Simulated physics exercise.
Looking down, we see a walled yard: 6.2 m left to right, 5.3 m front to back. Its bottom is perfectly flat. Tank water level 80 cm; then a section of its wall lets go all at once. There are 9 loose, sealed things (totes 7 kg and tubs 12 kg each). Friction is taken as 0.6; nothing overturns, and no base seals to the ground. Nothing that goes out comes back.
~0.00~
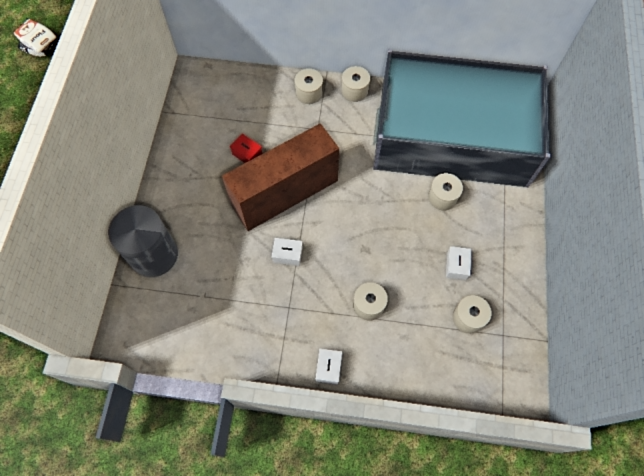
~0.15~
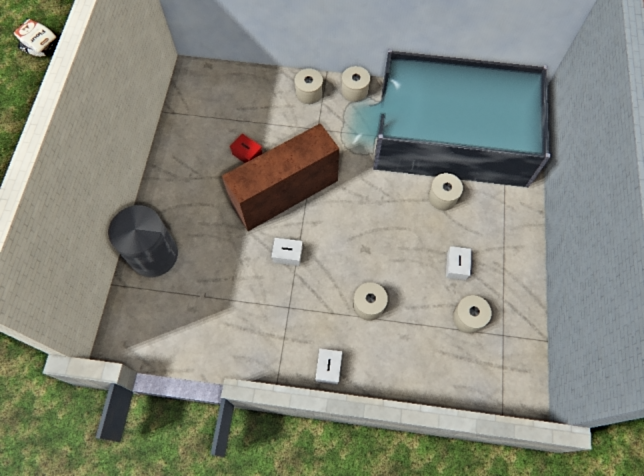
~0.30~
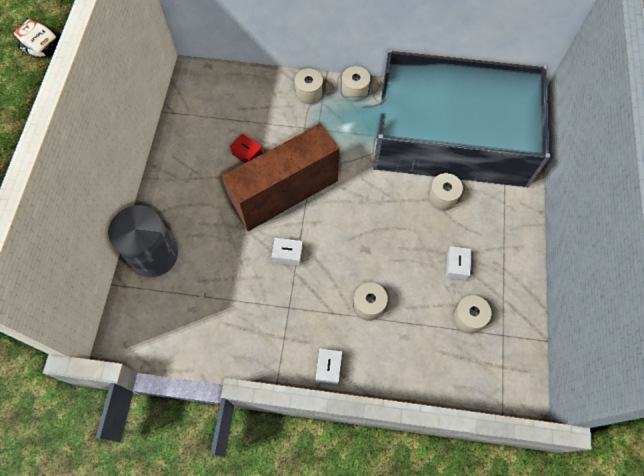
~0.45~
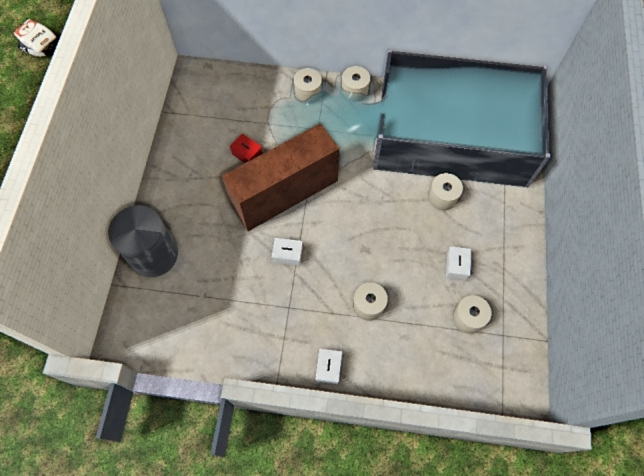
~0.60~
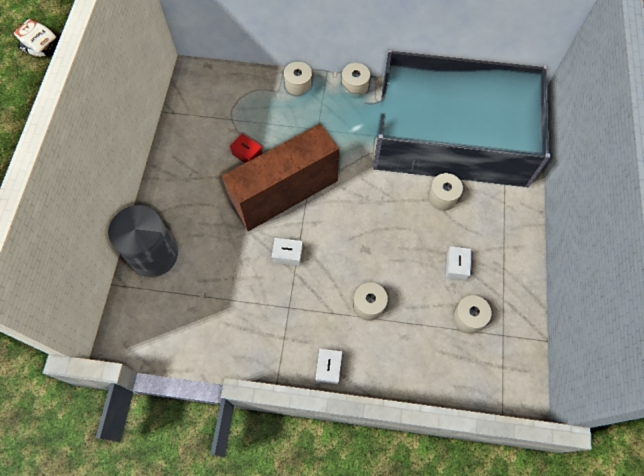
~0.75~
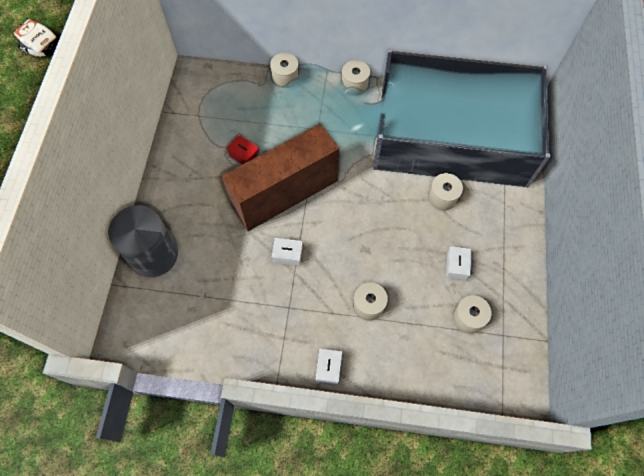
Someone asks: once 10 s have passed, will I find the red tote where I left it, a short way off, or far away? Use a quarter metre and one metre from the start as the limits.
You will find it far away.
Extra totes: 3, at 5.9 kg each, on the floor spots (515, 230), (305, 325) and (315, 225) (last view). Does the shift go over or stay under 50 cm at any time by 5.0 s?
Answers, first to last: Not exceeding, exceeding, not exceeding.
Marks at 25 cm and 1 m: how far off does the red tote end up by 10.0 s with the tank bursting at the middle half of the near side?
From there, the red tote remains planted.
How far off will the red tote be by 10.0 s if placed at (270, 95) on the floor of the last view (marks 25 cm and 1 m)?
I'd say it lands far off.
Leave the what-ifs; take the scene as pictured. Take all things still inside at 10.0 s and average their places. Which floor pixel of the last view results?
Roughly at (386, 254).
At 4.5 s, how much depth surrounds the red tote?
Roughly 24 cm at that moment.
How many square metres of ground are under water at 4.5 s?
About 26 m2.
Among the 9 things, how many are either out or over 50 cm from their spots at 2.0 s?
It comes to 2.
After 2.0 s the red tote is near (136, 213), 1.9 m from its start, afloat; 0 of 9 are out; 2 afloat.
After 4.5 s the red tote is near (139, 197), 1.8 m from its start, afloat; 0 of 9 are out; 2 afloat.
After 7.0 s the red tote is near (230, 234), 1.5 m from its start, afloat; 0 of 9 are out; 3 afloat.
After 10.0 s the red tote is near (294, 297), 2.5 m from its start, aground; 0 of 9 are out; 3 afloat.
